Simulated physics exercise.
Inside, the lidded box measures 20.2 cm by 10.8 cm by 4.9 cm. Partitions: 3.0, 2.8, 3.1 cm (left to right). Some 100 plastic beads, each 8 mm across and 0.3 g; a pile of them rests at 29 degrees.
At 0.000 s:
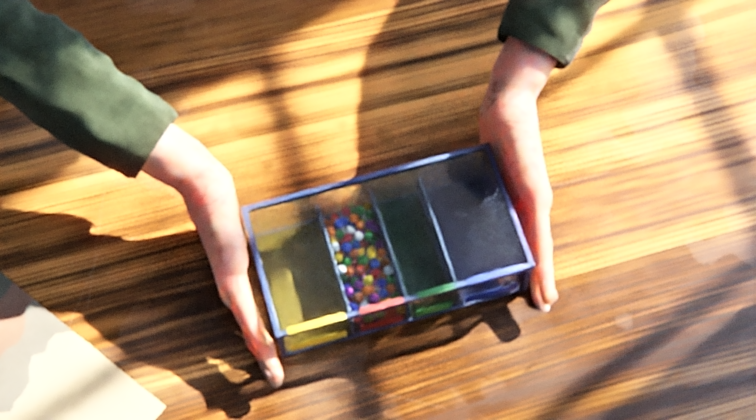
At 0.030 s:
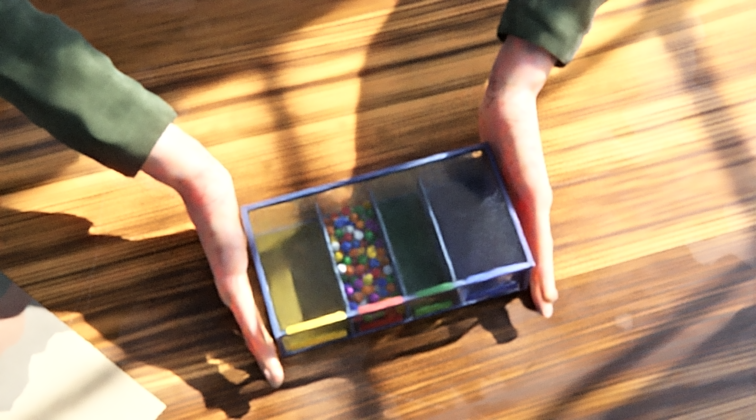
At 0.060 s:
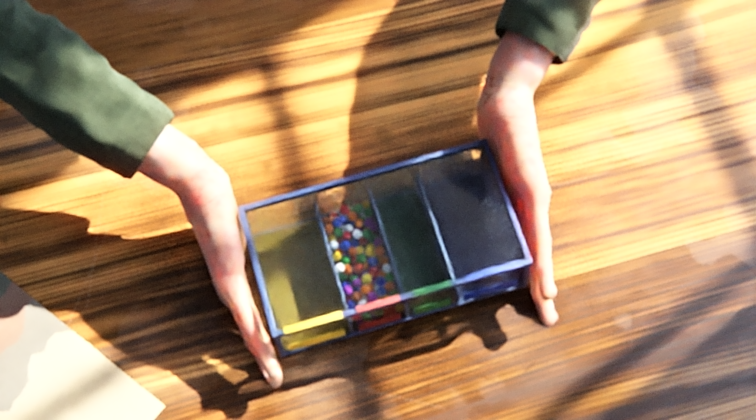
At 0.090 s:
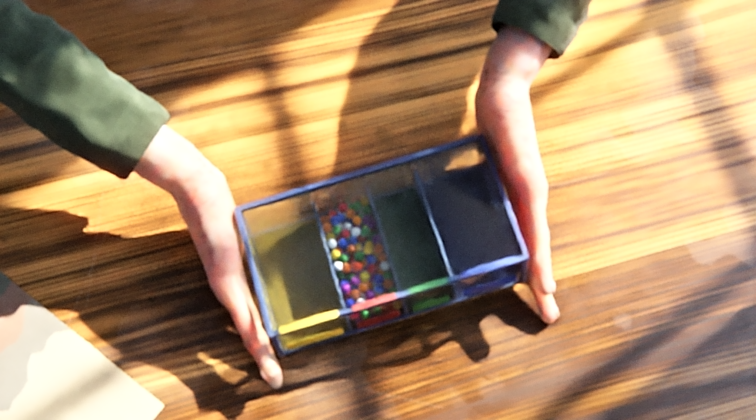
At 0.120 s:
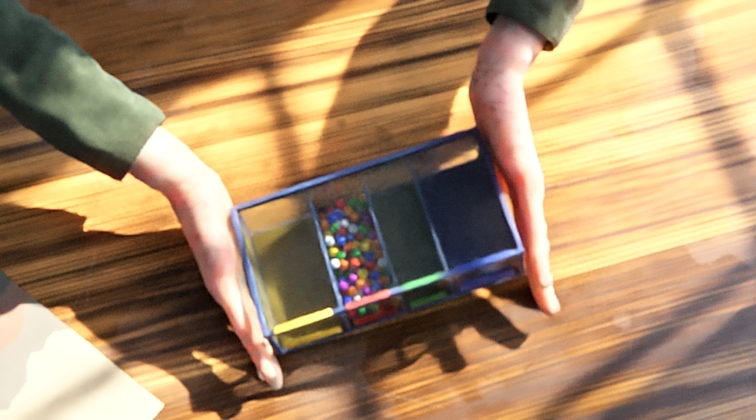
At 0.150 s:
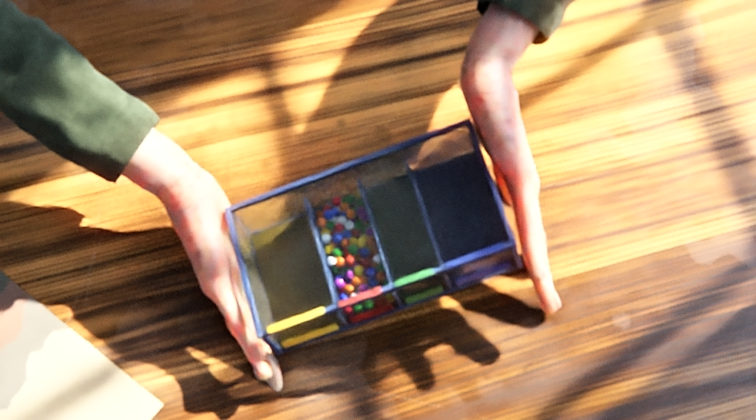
Two hands in dark green sleeves hold a clear, blue-edged box with four compartments above a sunlit wooden table, many colourful beads piled in the second compartment from the left. The hands shift it slightly left and gradually tilt it, and the beads stay in their compartment.
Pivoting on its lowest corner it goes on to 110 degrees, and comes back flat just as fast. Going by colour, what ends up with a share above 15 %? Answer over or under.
Red under, blue under, green under, yellow over.
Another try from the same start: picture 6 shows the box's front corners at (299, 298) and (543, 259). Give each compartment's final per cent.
Red 0; blue 100; green 0; yellow 0.
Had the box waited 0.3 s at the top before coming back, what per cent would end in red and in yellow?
In that case red 0, yellow 100.
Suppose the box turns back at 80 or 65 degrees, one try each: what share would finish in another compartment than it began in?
About 25 and 5 per cent.
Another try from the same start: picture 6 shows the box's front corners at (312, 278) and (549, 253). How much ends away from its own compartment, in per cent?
Then about 100 per cent.
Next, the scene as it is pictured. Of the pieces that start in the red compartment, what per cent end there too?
About 0 per cent.
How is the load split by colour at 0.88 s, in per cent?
Red 55, blue 0, green 0, yellow 45.
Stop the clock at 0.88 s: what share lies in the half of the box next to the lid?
About 80 per cent.
After 0.88 s, tilt 110 degrees; red 55 %, yellow 45 %.
Then, at 1.37 s, tilt 50 degrees; yellow 100 %.
After 1.93 s, tilt 0 degrees; yellow 100 %.
By 2.6 s all is still; red 0 %, blue 0 %, green 0 %, yellow 100 %.
